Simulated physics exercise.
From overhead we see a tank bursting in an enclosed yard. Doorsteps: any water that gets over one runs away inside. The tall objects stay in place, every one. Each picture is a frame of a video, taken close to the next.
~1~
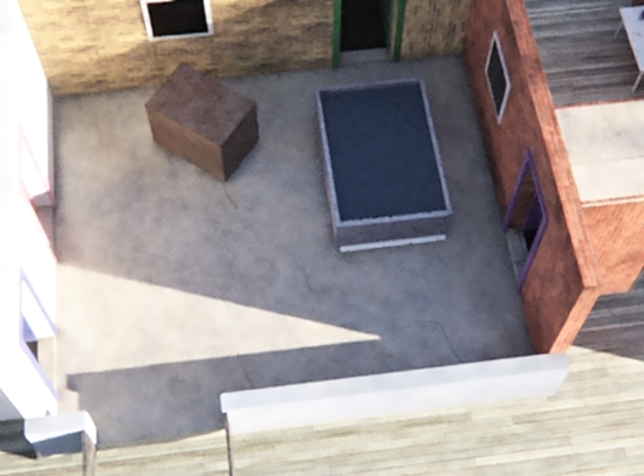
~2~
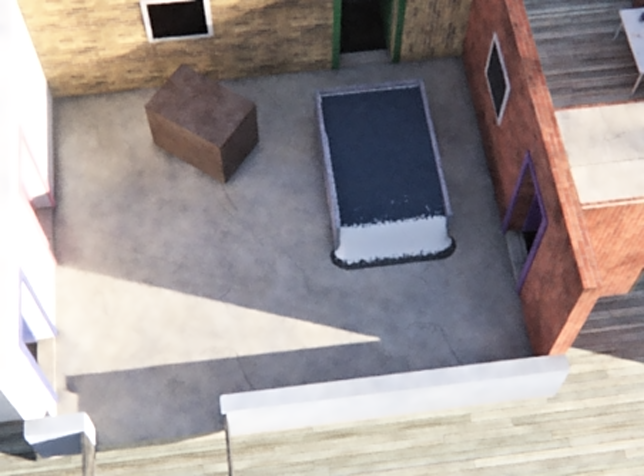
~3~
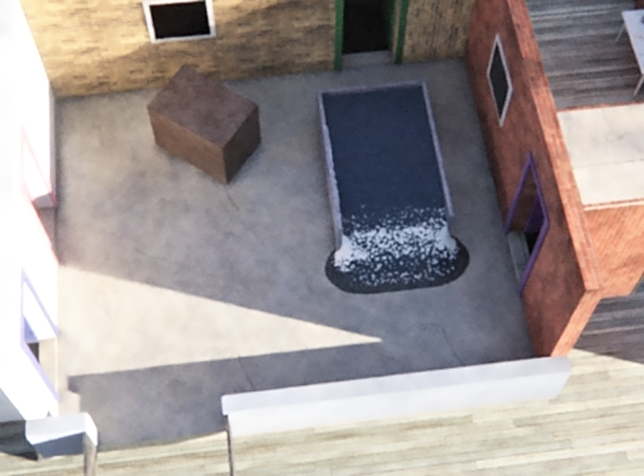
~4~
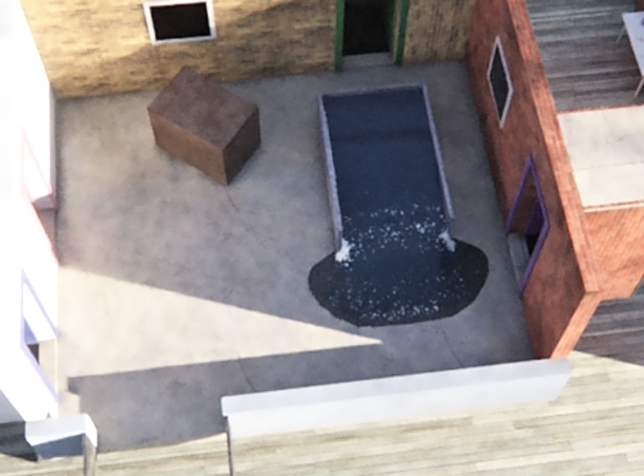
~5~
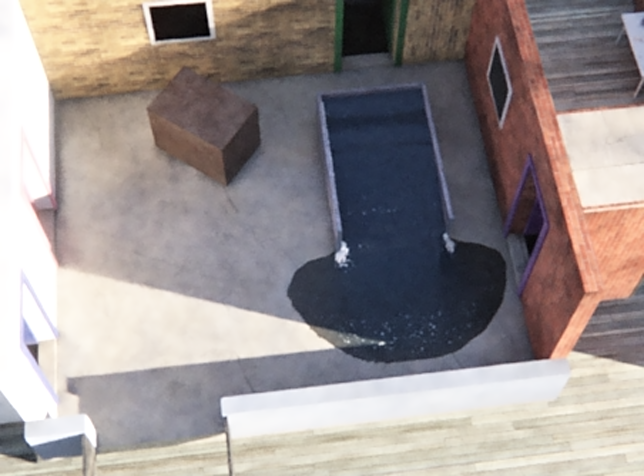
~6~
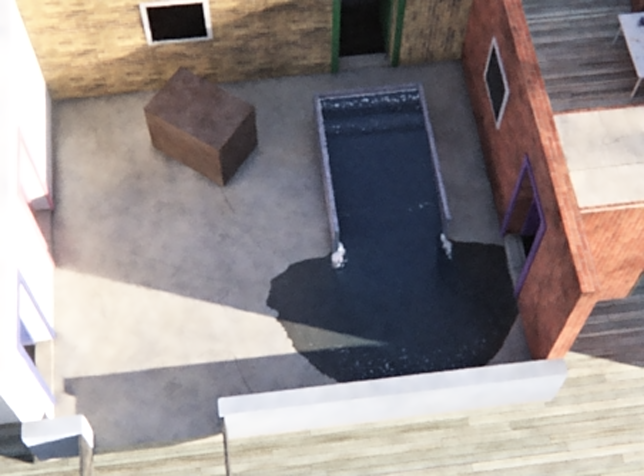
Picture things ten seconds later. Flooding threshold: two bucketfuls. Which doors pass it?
The green door does not pass it; the blue door passes it; the pink door does not pass it; the purple door does not pass it.
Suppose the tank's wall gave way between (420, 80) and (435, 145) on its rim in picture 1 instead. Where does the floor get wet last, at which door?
Last: The blue-painted one.
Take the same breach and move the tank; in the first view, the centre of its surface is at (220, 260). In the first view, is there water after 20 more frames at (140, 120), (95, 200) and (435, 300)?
Well, in the order you listed them, they'd be unreached, unreached and reached by the flood.
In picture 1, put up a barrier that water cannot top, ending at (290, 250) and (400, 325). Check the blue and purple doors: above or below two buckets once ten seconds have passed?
The blue door exceeds it, the purple door exceeds it.
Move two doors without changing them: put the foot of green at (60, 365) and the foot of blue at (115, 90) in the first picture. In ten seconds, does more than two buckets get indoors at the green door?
Looking at it, green tops the limit here.
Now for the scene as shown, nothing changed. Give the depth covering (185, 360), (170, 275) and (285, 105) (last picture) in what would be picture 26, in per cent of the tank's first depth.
I'd put them at close to 10 per cent, then 2 per cent, then 0 per cent.
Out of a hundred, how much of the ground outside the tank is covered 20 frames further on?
About 50 per cent.
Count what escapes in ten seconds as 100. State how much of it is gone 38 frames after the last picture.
Near 55 in a hundred, I reckon.
A moment on, water covers 25 % of the floor; the green door not reached, the blue door not reached, the pink door not reached, the purple door wet at the sill, nothing in.
Next, water covers 30 % of the floor; the green door not reached, the blue door not reached, the pink door not reached, the purple door wet at the sill, nothing in.
Then, water covers 50 % of the floor; the green door not reached, the blue door over two buckets in, the pink door not reached, the purple door under two buckets in.
Later, water covers 75 % of the floor; the green door wet at the sill, nothing in, the blue door far over two buckets in, the pink door wet at the sill, nothing in, the purple door under two buckets in.
In the end, water covers 90 % of the floor; the green door under two buckets in, the blue door far over two buckets in, the pink door under two buckets in, the purple door under two buckets in.
